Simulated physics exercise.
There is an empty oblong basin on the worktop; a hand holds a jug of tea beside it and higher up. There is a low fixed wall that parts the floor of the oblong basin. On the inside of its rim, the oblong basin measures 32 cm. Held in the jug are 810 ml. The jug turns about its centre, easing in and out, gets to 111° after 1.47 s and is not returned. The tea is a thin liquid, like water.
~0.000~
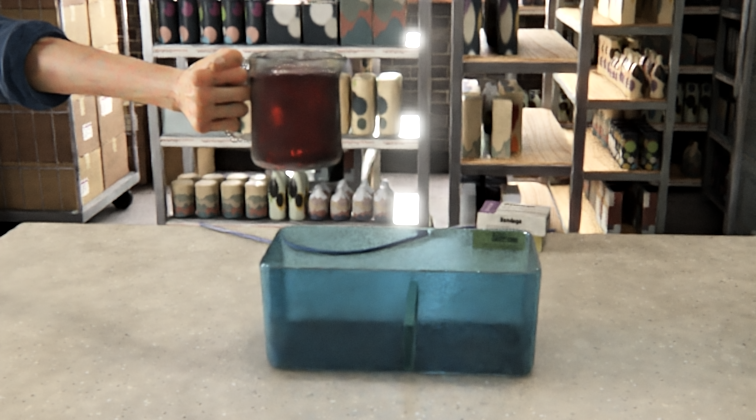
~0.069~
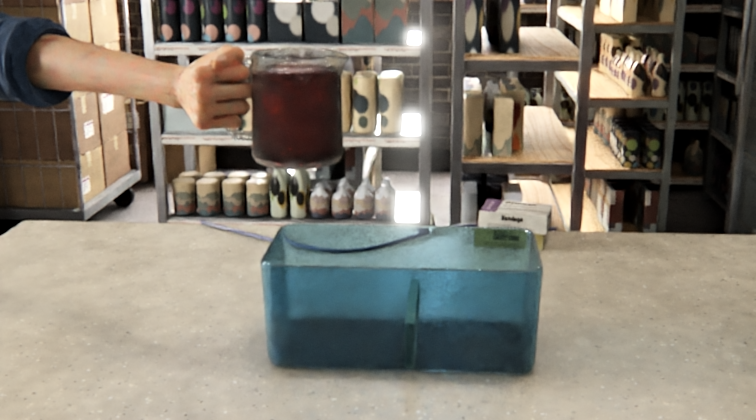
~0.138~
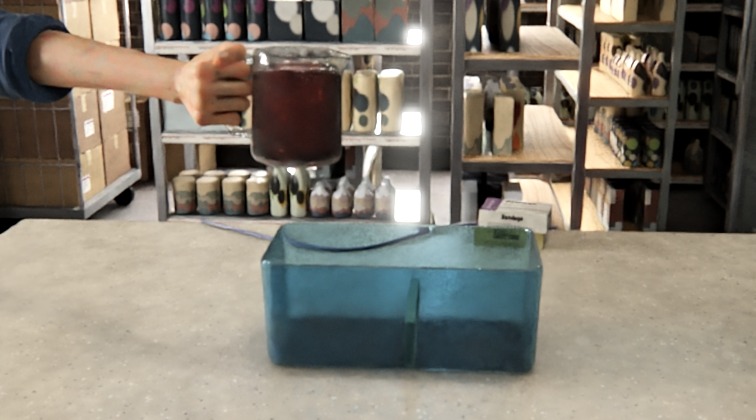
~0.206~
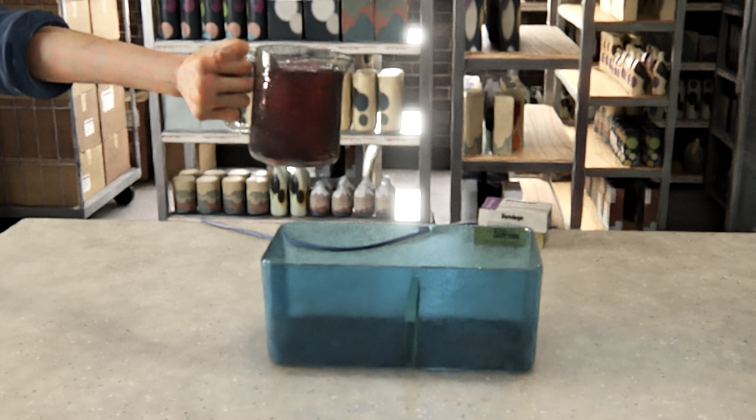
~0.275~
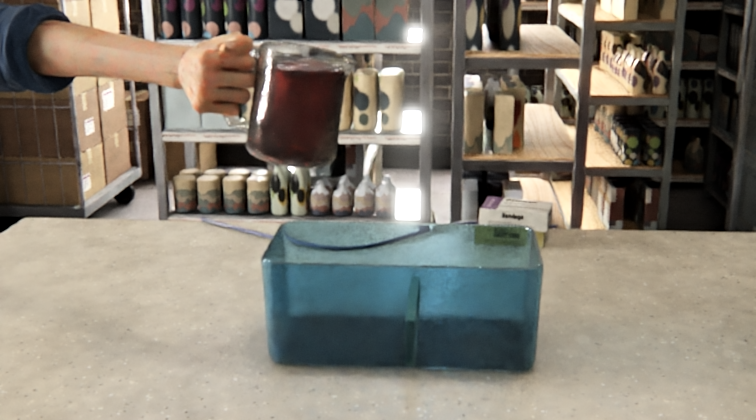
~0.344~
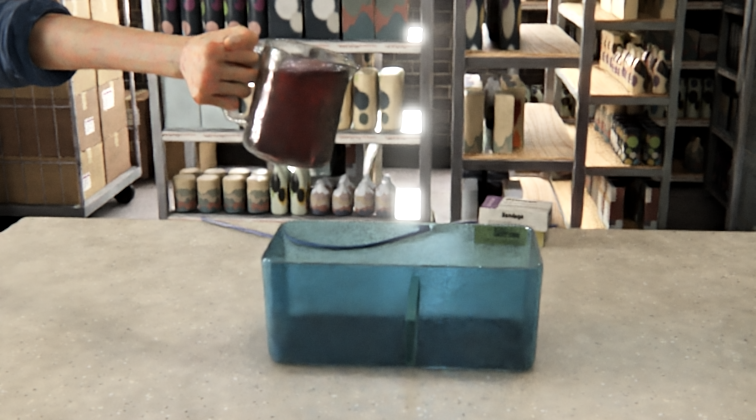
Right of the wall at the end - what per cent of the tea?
Near 74 per cent.
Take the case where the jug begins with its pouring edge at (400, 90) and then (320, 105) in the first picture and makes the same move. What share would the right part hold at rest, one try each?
Around 95 per cent first, around 5 per cent next.
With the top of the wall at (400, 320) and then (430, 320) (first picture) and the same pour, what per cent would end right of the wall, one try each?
Respectively close to 85 and 55 %.
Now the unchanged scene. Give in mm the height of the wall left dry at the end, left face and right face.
The left comes to roughly 50 mm and the right to roughly 28 mm.
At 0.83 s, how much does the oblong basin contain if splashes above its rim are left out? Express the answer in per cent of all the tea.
Roughly 5 percent of it.
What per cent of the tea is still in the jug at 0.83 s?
Near 80 in a hundred.
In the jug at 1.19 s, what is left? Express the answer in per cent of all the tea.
About 28 per cent.
After 0.83 s the tilt is 67° and 81 per cent is still to pour, 1 is left of the wall and 4 right of it.
After 1.19 s the tilt is 101° and 27 per cent is still to pour, 2 is left of the wall and 50 right of it.
After 1.56 s the tilt is 111° and 1 per cent is still to pour, 21 is left of the wall and 74 right of it.
After 1.97 s the tilt is 111° and 0 per cent is still to pour, 25 is left of the wall and 74 right of it.
In the end 25 per cent lies left of the wall, 74 right of it and 1 outside.
